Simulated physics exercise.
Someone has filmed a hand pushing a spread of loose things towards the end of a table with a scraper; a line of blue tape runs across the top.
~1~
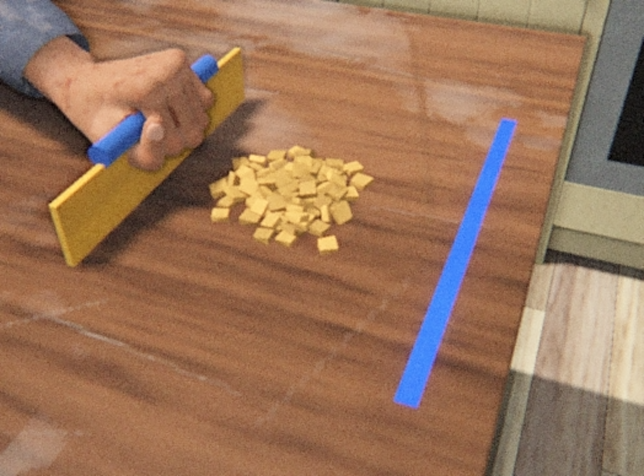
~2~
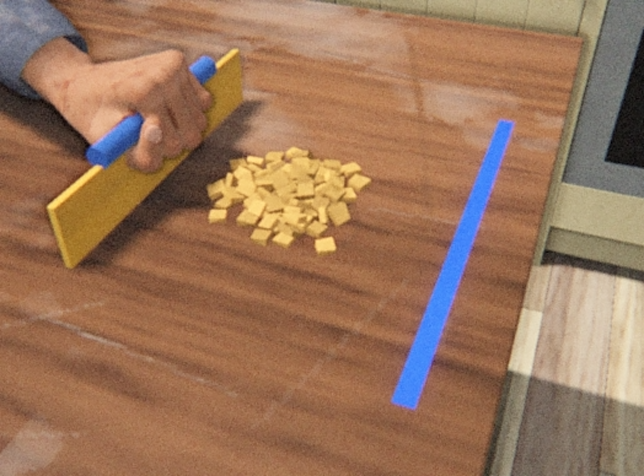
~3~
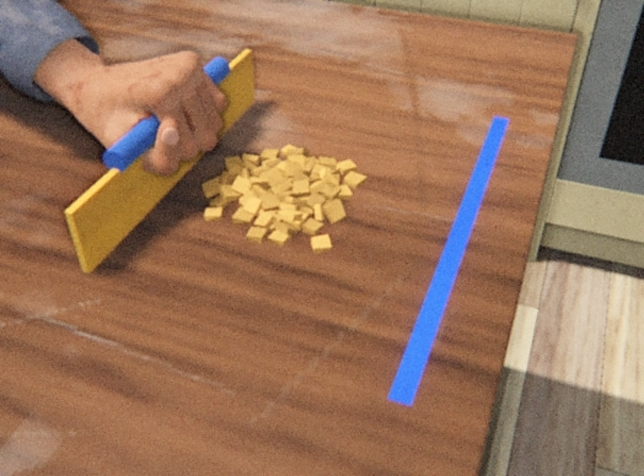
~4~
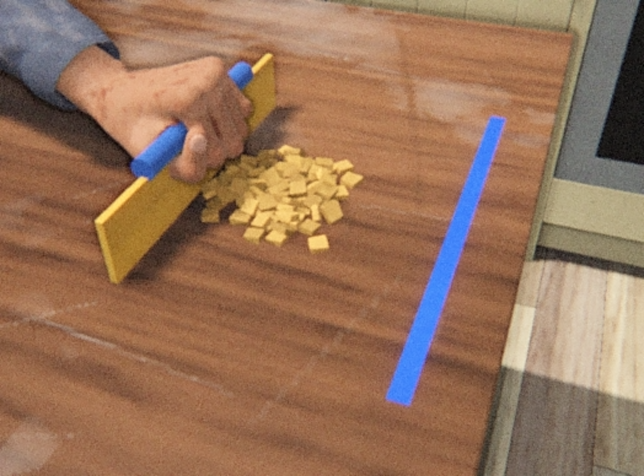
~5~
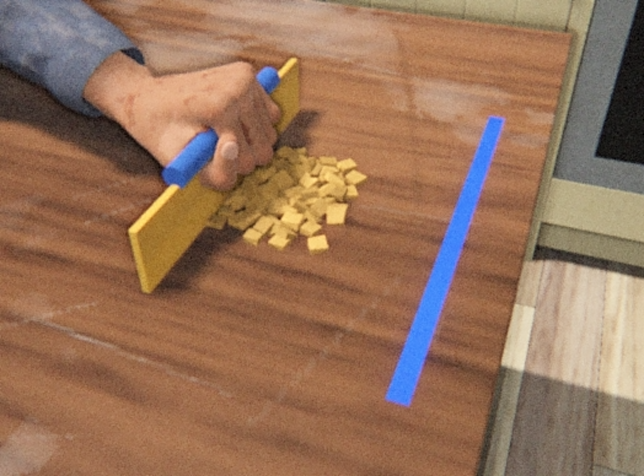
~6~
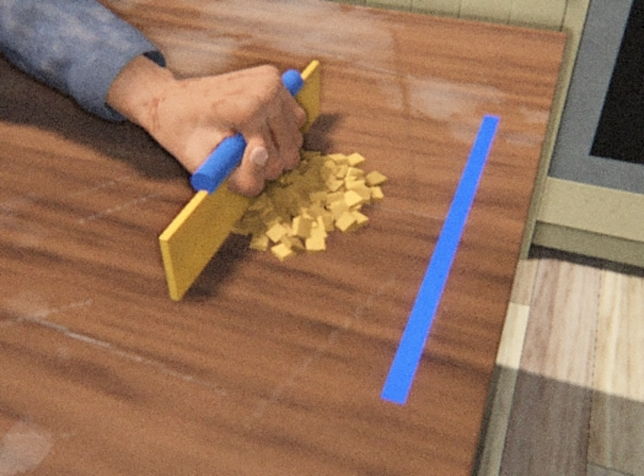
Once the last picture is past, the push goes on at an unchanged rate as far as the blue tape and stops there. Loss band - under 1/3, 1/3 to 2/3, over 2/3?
1/3 to 2/3.
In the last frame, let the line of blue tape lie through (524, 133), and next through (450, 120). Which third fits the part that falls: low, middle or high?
First try: Above two thirds; second try: Under a third.
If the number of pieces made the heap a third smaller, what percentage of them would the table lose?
I'd put it at around 30 per cent.
Shortly afterwards, scraper still moving, near (362, 154); heap all on the table, its front near (477, 216).
Next, scraper stopped at the blue tape; heap near a third over the edge.
Some moments later, scraper stopped at the blue tape; heap near half over the edge.
In the end, scraper stopped at the blue tape; heap near half over the edge.
